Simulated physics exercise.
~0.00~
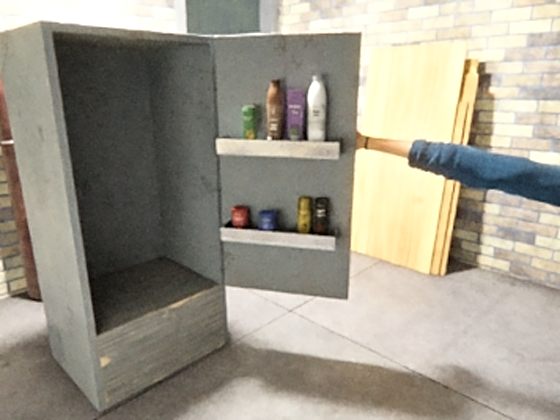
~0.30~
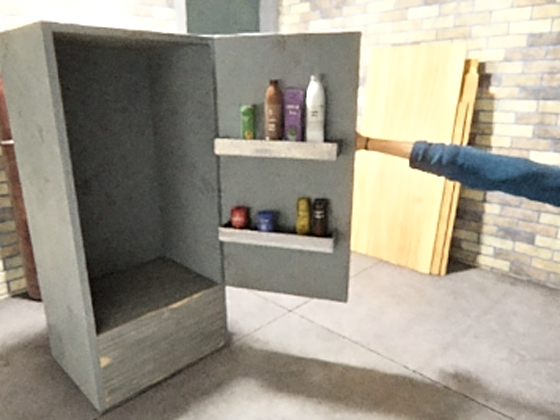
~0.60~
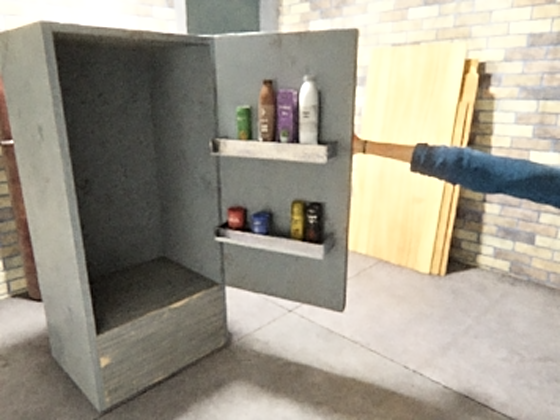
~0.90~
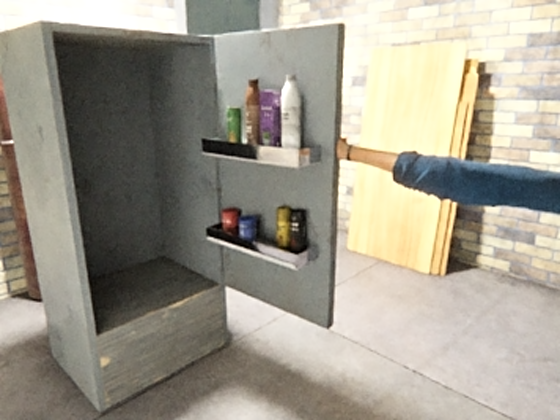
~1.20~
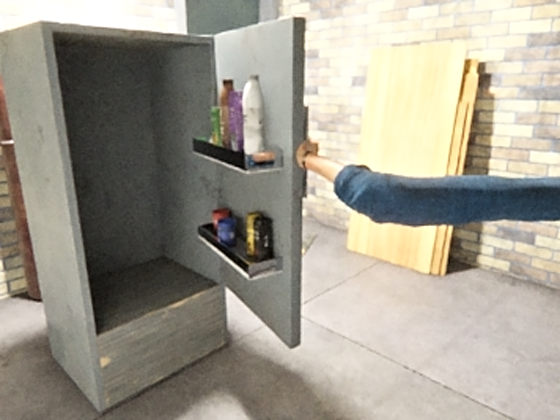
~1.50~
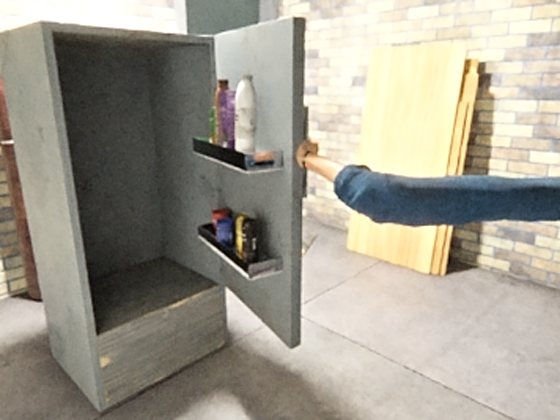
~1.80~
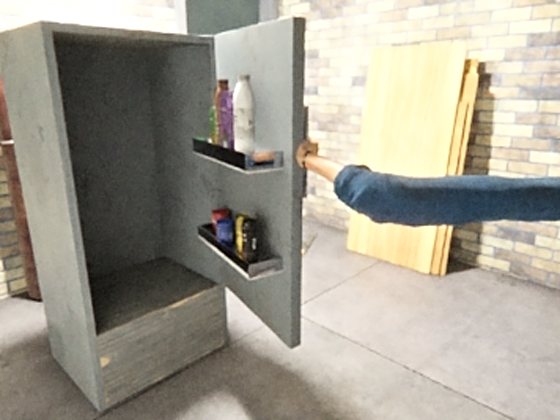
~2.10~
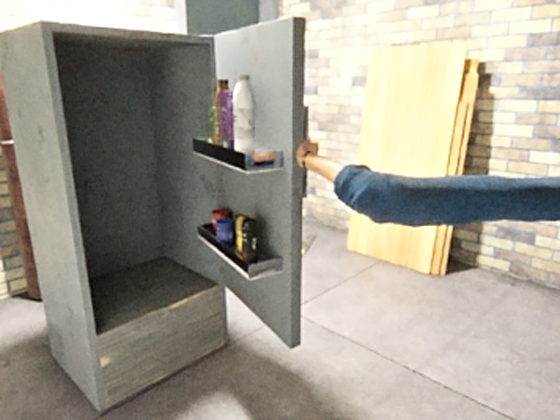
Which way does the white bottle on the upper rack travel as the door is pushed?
The white bottle moves to the left, riding along with the door and shifting slightly farther that way once the door stops.
